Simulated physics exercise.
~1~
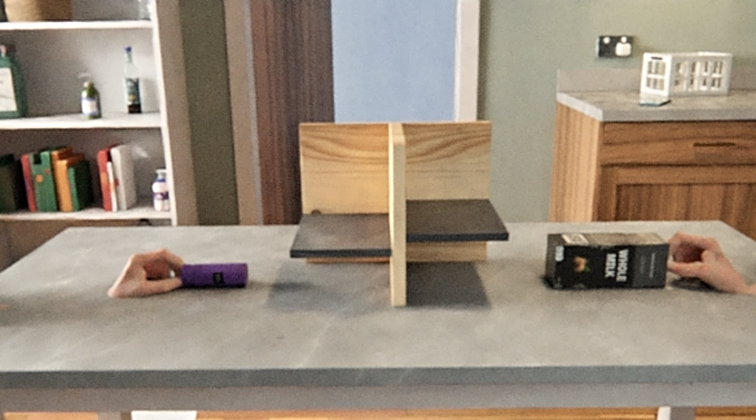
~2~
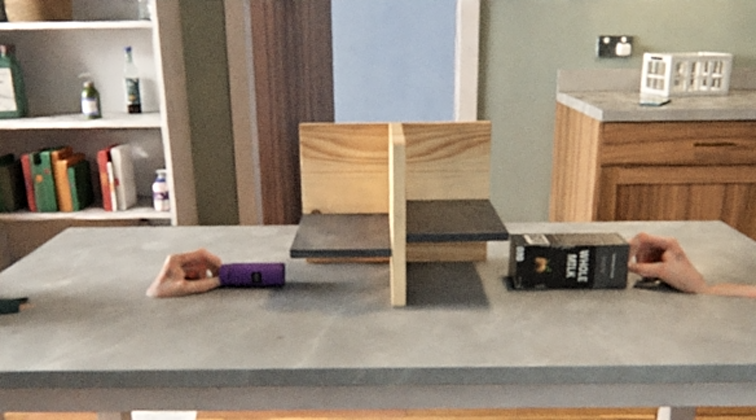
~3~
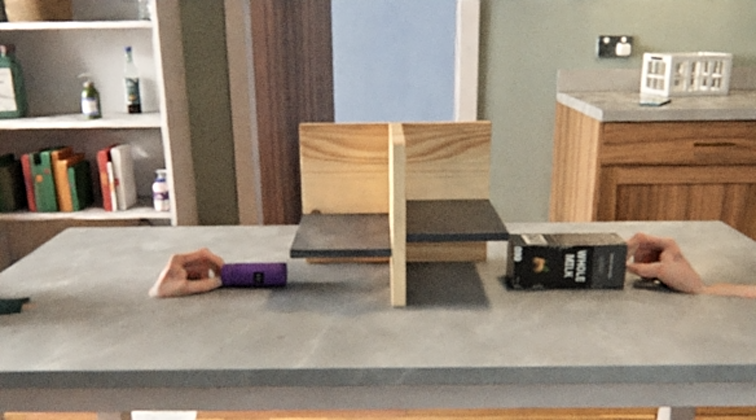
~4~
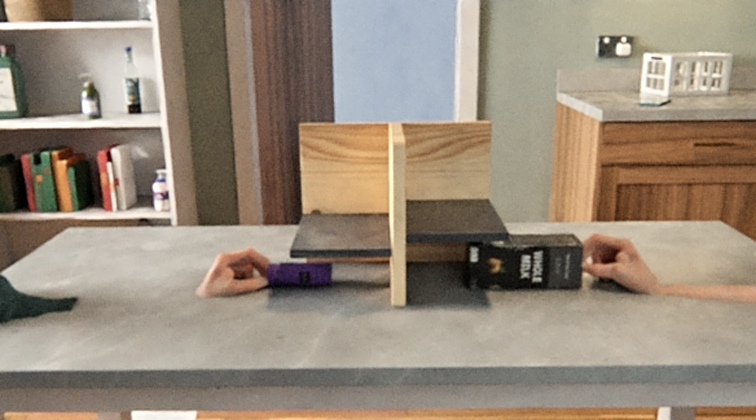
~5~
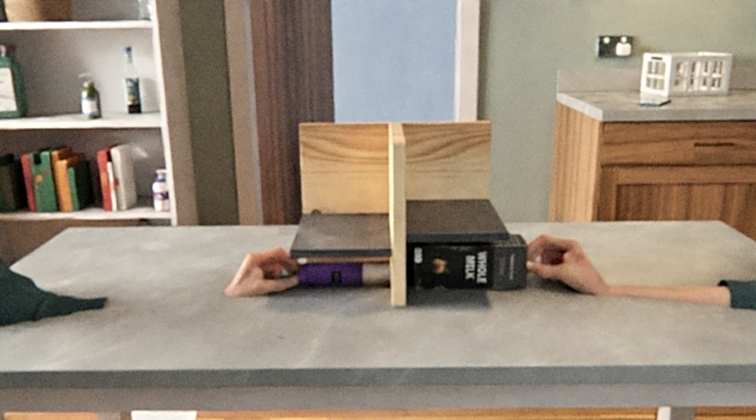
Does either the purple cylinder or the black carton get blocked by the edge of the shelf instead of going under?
No, neither one is blocked. The purple cylinder goes under the left side and the black carton goes under the right side.
